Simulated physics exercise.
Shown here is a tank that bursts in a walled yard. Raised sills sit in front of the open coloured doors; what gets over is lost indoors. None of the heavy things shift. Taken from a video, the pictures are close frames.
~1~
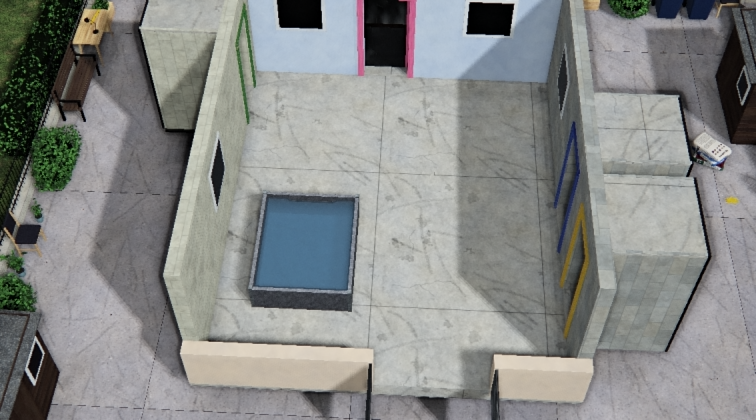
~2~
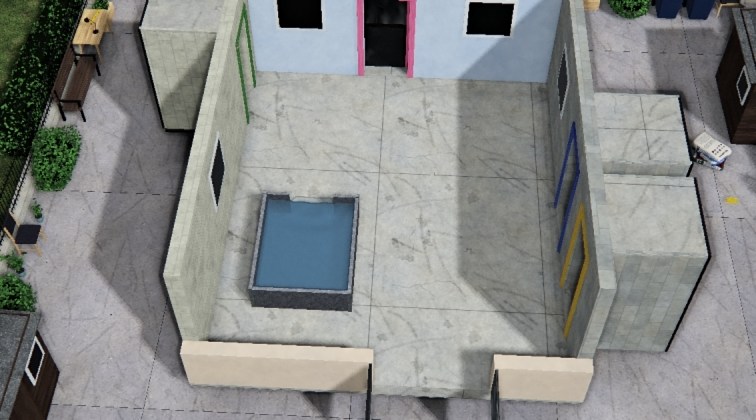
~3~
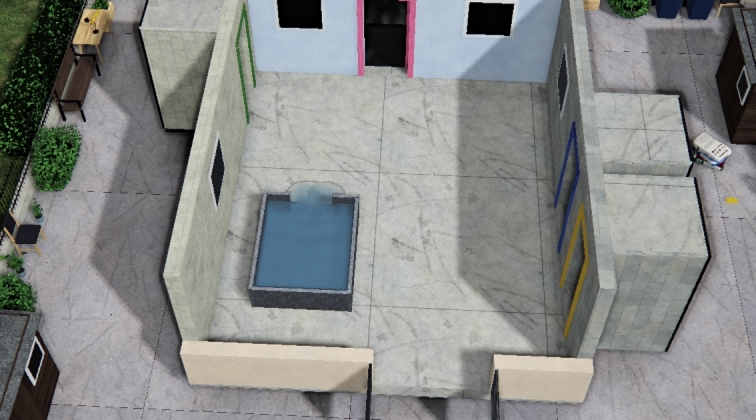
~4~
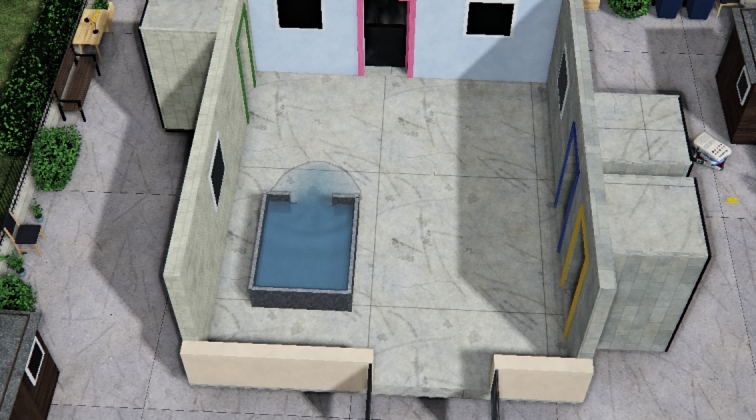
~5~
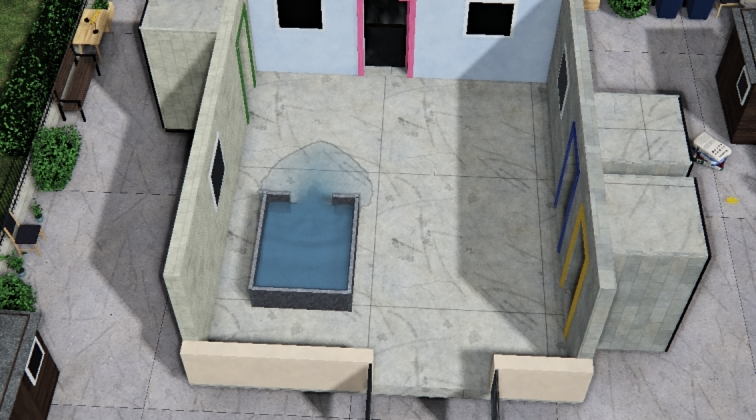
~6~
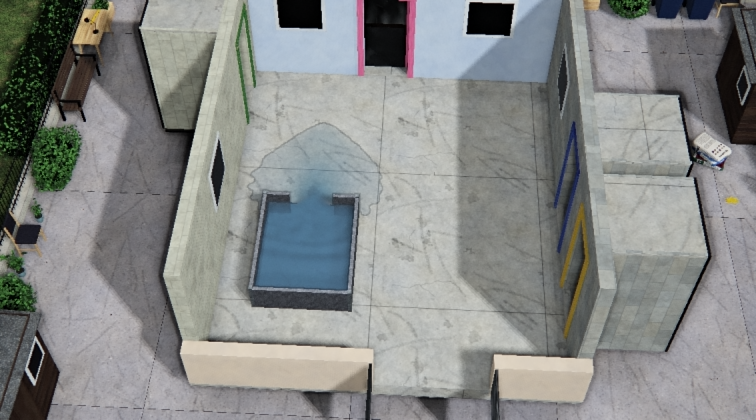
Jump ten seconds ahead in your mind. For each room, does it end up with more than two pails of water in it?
Room by room: The green door: Yes; the pink door: Yes; the blue door: No; the yellow door: No.
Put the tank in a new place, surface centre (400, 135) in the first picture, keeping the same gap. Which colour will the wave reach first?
I'd go with the pink door.
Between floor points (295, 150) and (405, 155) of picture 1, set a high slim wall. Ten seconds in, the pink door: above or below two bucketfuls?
My guess is that the pink one stays within limits.
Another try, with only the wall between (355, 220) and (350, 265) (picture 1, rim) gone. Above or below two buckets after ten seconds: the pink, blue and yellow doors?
Pink door: Below the limit; blue door: Below the limit; yellow door: Below the limit.
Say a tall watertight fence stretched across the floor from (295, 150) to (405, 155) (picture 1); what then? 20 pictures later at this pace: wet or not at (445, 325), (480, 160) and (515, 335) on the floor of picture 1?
Taking the points in order, they are high and dry, inundated and high and dry.
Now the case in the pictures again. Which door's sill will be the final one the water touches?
It's the yellow door.
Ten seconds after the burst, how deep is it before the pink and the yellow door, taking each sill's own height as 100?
Respectively about 140 and 20 per cent.
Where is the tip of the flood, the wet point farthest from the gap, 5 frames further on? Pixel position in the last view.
Best guess: Near (353, 76).
A moment on, water covers 20 % of the floor; the green door not reached, the pink door not reached, the blue door not reached, the yellow door not reached.
Next, water covers 30 % of the floor; the green door under two buckets in, the pink door under two buckets in, the blue door not reached, the yellow door not reached.
Then, water covers 35 % of the floor; the green door under two buckets in, the pink door over two buckets in, the blue door not reached, the yellow door not reached.
Later, water covers 40 % of the floor; the green door over two buckets in, the pink door far over two buckets in, the blue door not reached, the yellow door not reached.
In the end, water covers 70 % of the floor; the green door over two buckets in, the pink door far over two buckets in, the blue door wet at the sill, nothing in, the yellow door wet at the sill, nothing in.
